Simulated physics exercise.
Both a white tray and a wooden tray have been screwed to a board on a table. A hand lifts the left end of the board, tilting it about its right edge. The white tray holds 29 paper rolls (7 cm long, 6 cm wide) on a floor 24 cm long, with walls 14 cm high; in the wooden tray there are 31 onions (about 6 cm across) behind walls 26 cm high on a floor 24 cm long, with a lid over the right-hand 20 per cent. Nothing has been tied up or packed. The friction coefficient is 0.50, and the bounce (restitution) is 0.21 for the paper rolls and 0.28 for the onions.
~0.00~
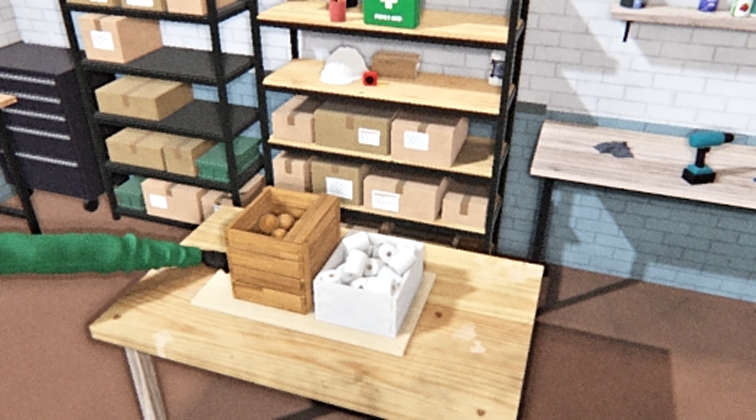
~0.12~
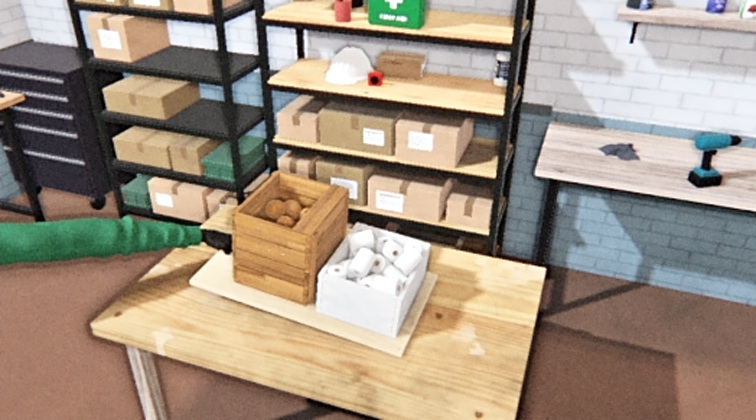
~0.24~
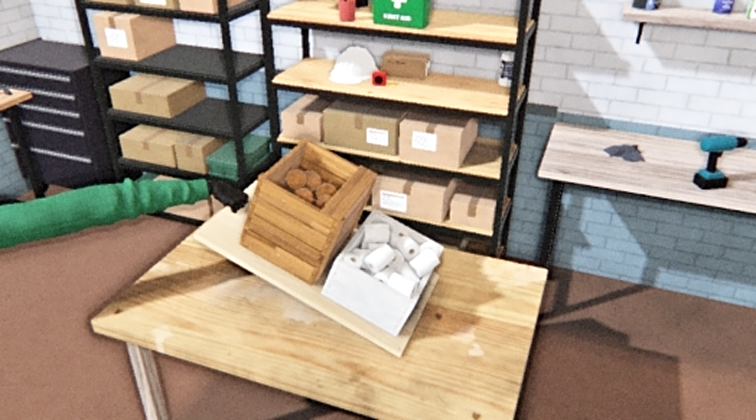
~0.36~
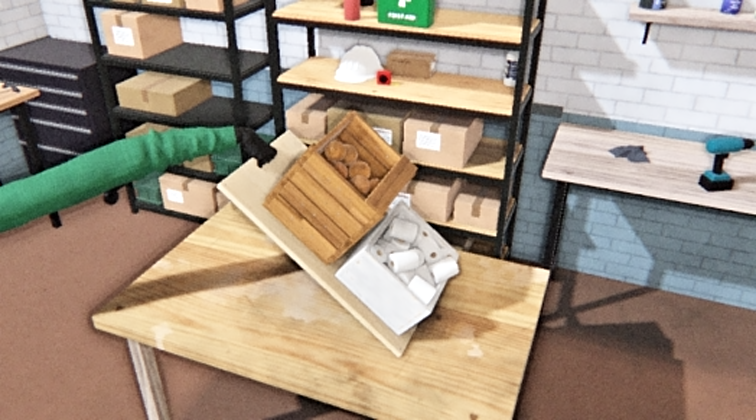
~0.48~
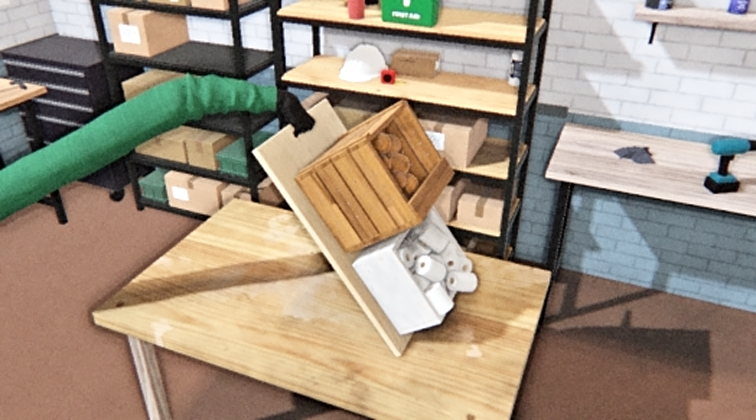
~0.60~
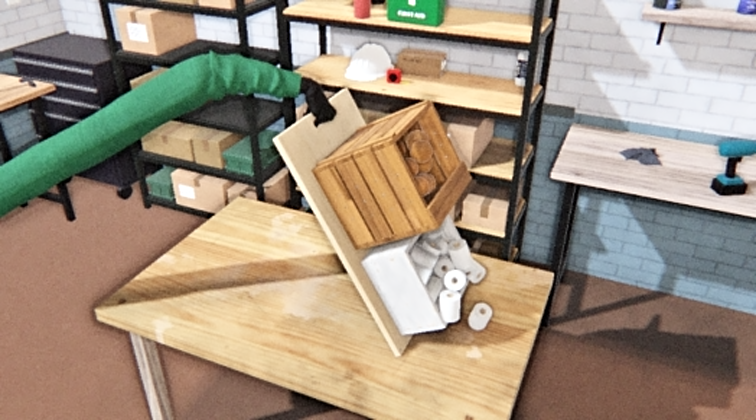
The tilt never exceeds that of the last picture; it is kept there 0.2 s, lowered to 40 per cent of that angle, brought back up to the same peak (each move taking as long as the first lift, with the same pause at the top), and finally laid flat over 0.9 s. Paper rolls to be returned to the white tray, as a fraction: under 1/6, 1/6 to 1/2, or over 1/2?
1/6 to 1/2.
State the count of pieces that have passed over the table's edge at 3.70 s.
Roughly 1 in all.
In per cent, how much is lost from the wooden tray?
Wooden tray: 0%.
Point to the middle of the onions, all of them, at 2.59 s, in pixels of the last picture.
Around (342, 202).
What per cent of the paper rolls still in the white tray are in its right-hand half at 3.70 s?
It works out to around 60 in a hundred.
After 1.10 s, tilt 42°; the white tray is down by 8 of 29 and the wooden tray has all 31.
After 1.72 s, tilt 44°; the white tray is down by 8 of 29 and the wooden tray has all 31.
After 2.59 s, tilt 36°; the white tray is down by 8 of 29 and the wooden tray has all 31.
Final count (at 3.70 s), the white tray is down by 8 of 29 and the wooden tray has all 31. Asked share, 8 of 29, 28 per cent.
